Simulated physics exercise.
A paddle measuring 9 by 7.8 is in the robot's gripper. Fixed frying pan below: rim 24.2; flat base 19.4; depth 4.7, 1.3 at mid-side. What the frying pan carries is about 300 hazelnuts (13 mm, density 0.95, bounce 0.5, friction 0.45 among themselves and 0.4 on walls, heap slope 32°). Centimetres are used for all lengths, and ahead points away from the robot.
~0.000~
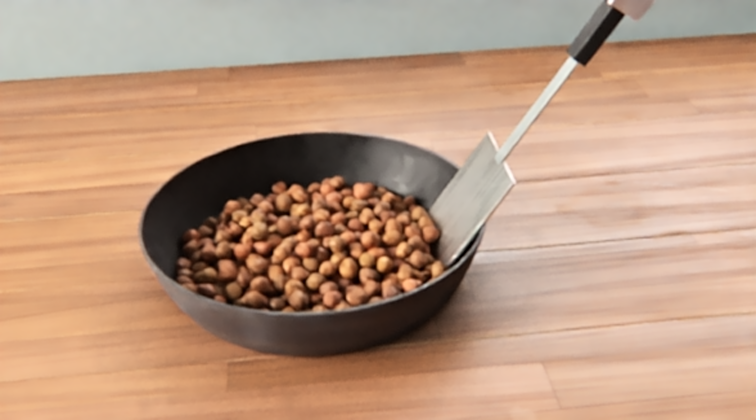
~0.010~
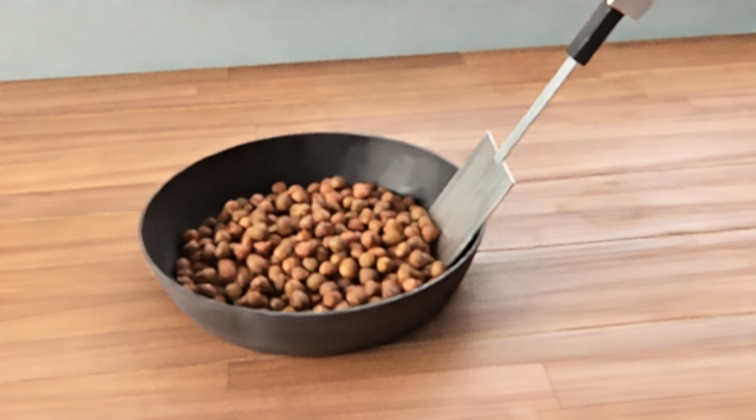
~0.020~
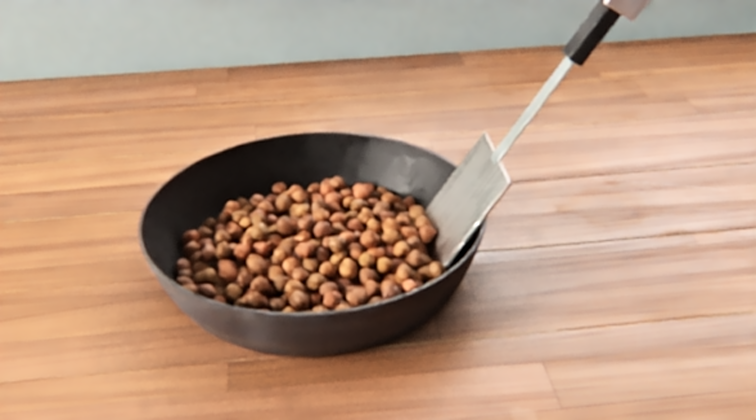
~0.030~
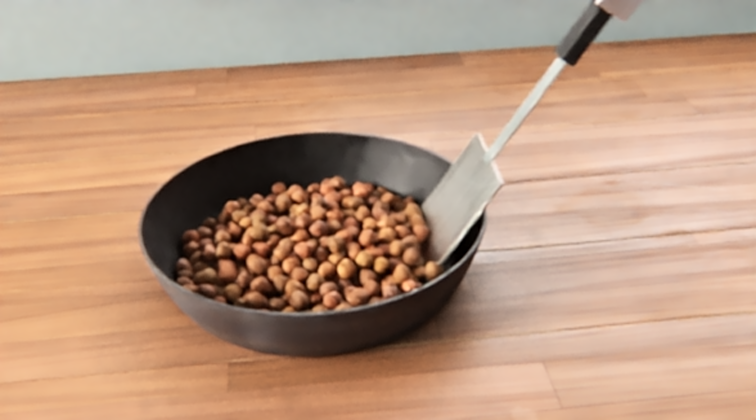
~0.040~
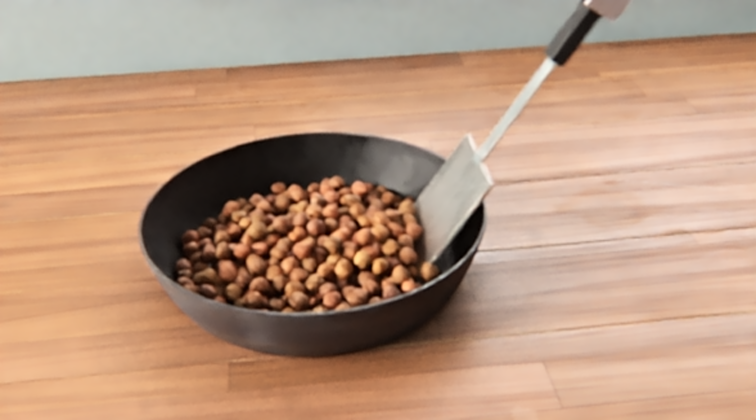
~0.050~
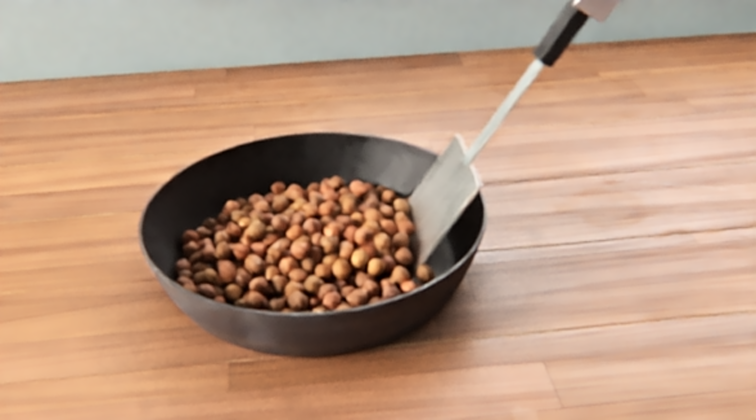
To begin with, a black frying pan full of brown hazelnuts sits on a wooden surface, with a flat metal paddle slanting down inside its right edge. The paddle then slides a short way left, nudging the nearest hazelnuts inward, while the pan and most of the heap stay still.
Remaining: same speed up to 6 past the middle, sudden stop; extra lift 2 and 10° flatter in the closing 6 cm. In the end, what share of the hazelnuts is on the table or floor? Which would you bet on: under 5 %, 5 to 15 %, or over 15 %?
I would bet on under 5 %.
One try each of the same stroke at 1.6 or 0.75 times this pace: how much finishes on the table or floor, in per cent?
The two tries give about 15 and 0 in a hundred.
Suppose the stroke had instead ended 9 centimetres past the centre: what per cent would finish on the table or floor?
Then around 15 per cent.
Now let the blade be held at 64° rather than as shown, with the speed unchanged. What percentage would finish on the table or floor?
Roughly 5 per cent.
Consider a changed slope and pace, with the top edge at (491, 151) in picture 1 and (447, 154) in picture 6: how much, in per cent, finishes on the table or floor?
10 %.
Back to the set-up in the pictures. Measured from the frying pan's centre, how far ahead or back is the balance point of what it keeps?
About 4.0 centimetres ahead.
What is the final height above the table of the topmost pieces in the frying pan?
Height at rest: Roughly 5.5 cm.
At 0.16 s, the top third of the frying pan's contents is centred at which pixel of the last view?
About pixel (265, 228).
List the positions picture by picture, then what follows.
In the first picture, the paddle top edge at (501, 156), sloping 56°; upper third of the load around (322, 239), from x 185 to 440, top at y 185; 296 in the frying pan.
In the second picture, the paddle top edge at (501, 156), sloping 56°; upper third of the load around (322, 239), from x 185 to 440, top at y 185.
In the third picture, the paddle top edge at (497, 156), sloping 56°; upper third of the load around (322, 238), from x 185 to 440, top at y 185.
In the fourth picture, the paddle top edge at (490, 157), sloping 56°; upper third of the load around (320, 237), from x 185 to 435, top at y 185.
In the fifth picture, the paddle top edge at (480, 158), sloping 56°; upper third of the load around (319, 236), from x 185 to 435, top at y 185.
In the sixth picture, the paddle top edge at (469, 158), sloping 56°; upper third of the load around (318, 236), from x 185 to 435, top at y 185; 296 in the frying pan.
After 0.10 s, sloping 56°, highest piece 5 above the table; 296 in the frying pan.
After 0.16 s, sloping 52°, highest piece 6 above the table; 296 in the frying pan.
After 0.39 s, sloping 46°, highest piece 5 above the table; 290 in the frying pan, 5 on the table or floor, 1 on the blade or in flight.
After 1.44 s, sloping 46°, highest piece 5 above the table; 290 in the frying pan, 6 on the table or floor.
In the end, 290 in the frying pan, 6 on the table or floor. That is 2 % on the table or floor.
